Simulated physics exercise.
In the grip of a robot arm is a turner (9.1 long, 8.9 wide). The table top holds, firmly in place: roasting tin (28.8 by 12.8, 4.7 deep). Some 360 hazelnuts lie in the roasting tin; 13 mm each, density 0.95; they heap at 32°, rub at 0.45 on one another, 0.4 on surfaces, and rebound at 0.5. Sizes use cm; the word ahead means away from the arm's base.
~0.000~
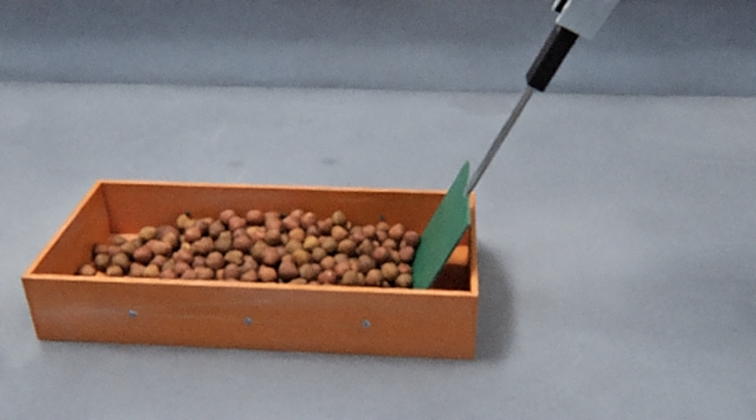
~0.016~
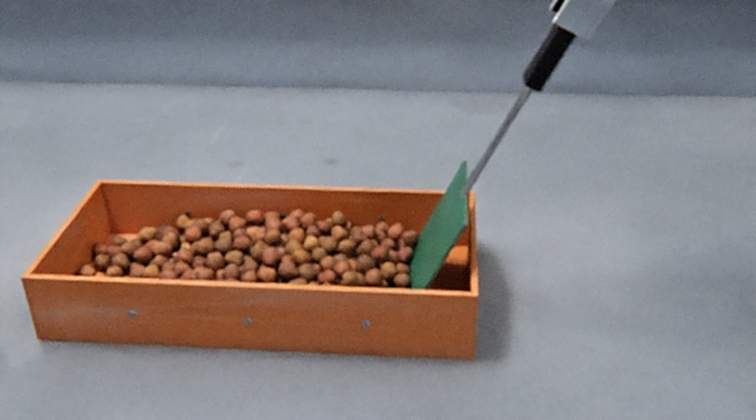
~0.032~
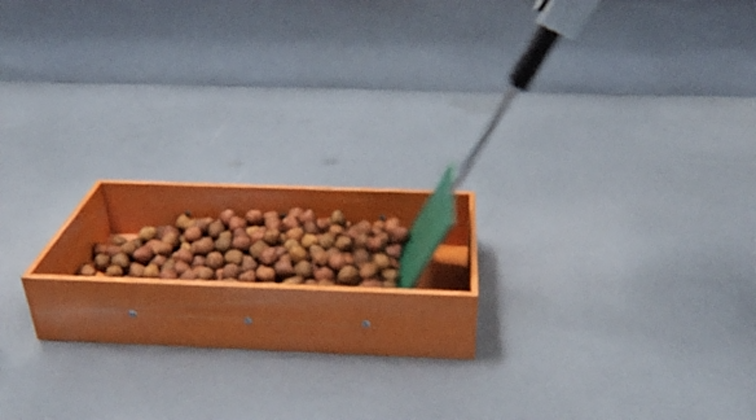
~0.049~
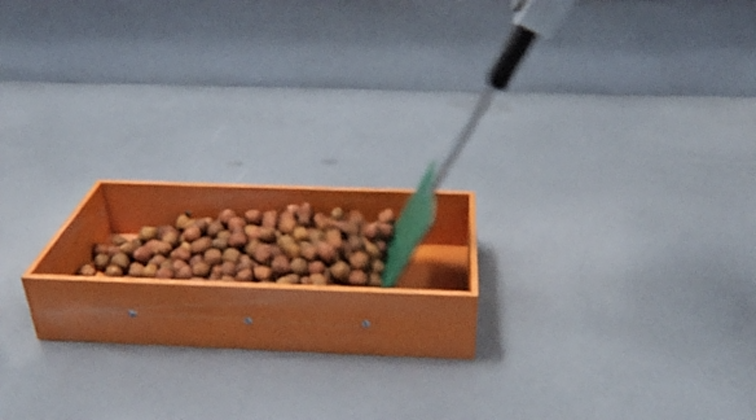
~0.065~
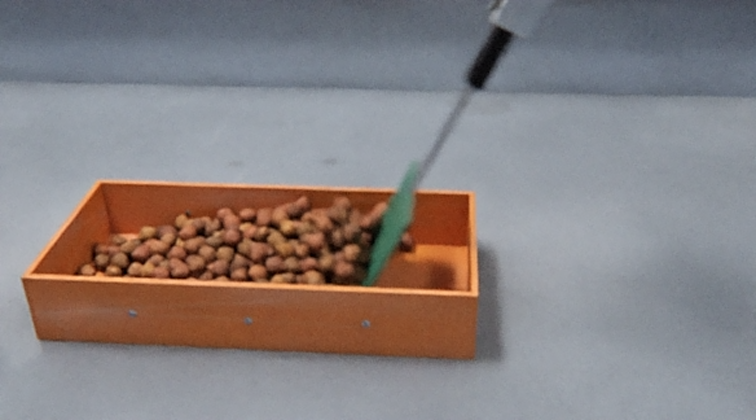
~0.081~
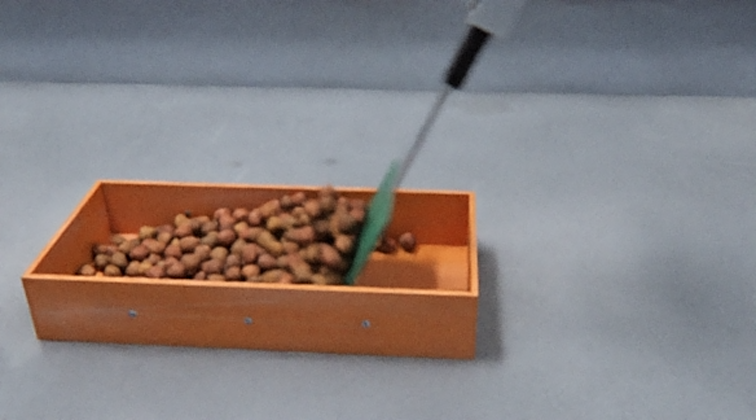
In this clip, a green turner on a thin rod stands at the right end of an orange tin of hazelnuts, then sweeps left, pushing the nuts into a higher heap while a few are left behind on its right.
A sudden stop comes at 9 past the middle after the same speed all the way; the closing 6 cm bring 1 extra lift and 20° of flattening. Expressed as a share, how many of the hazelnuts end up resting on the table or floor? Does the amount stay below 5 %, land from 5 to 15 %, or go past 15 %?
It goes past 15 %.
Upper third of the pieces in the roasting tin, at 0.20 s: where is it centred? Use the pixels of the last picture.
I'd say close to (197, 207).
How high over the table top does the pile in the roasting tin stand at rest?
Close to 7.0 centimetres high.
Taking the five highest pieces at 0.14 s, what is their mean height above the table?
8 cm.
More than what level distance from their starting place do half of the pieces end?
The answer is about 9 cm.
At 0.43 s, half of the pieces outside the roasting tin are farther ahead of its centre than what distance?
I'd put it at some 20 centimetres.
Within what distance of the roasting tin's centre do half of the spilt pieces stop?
About 26 centimetres.
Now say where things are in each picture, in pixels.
In the first picture, turner top edge at (469, 190), sloping 64°; upper third of the load around (273, 262), from x 70 to 410, top at y 215; 365 in the roasting tin.
In the second picture, turner top edge at (466, 190), sloping 64°; upper third of the load around (275, 261), from x 70 to 410, top at y 215.
In the third picture, turner top edge at (453, 190), sloping 64°; upper third of the load around (283, 261), from x 70 to 410, top at y 215.
In the fourth picture, turner top edge at (433, 189), sloping 64°; upper third of the load around (291, 254), from x 70 to 410, top at y 210.
In the fifth picture, turner top edge at (412, 189), sloping 64°; upper third of the load around (287, 248), from x 70 to 410, top at y 205.
In the sixth picture, turner top edge at (392, 188), sloping 64°; upper third of the load around (286, 246), from x 70 to 410, top at y 195; 365 in the roasting tin.
By 0.14 s, sloping 64°, highest piece 8 above the table; 365 in the roasting tin.
By 0.20 s, sloping 58°, highest piece 11 above the table; 361 in the roasting tin, 4 on the blade or in flight.
By 0.43 s, sloping 44°, highest piece 7 above the table; 285 in the roasting tin, 68 on the table or floor, 12 on the blade or in flight.
By 1.48 s, sloping 44°, highest piece 7 above the table; 284 in the roasting tin, 81 on the table or floor.
Final count, 284 in the roasting tin, 81 on the table or floor. That is 22 % on the table or floor.
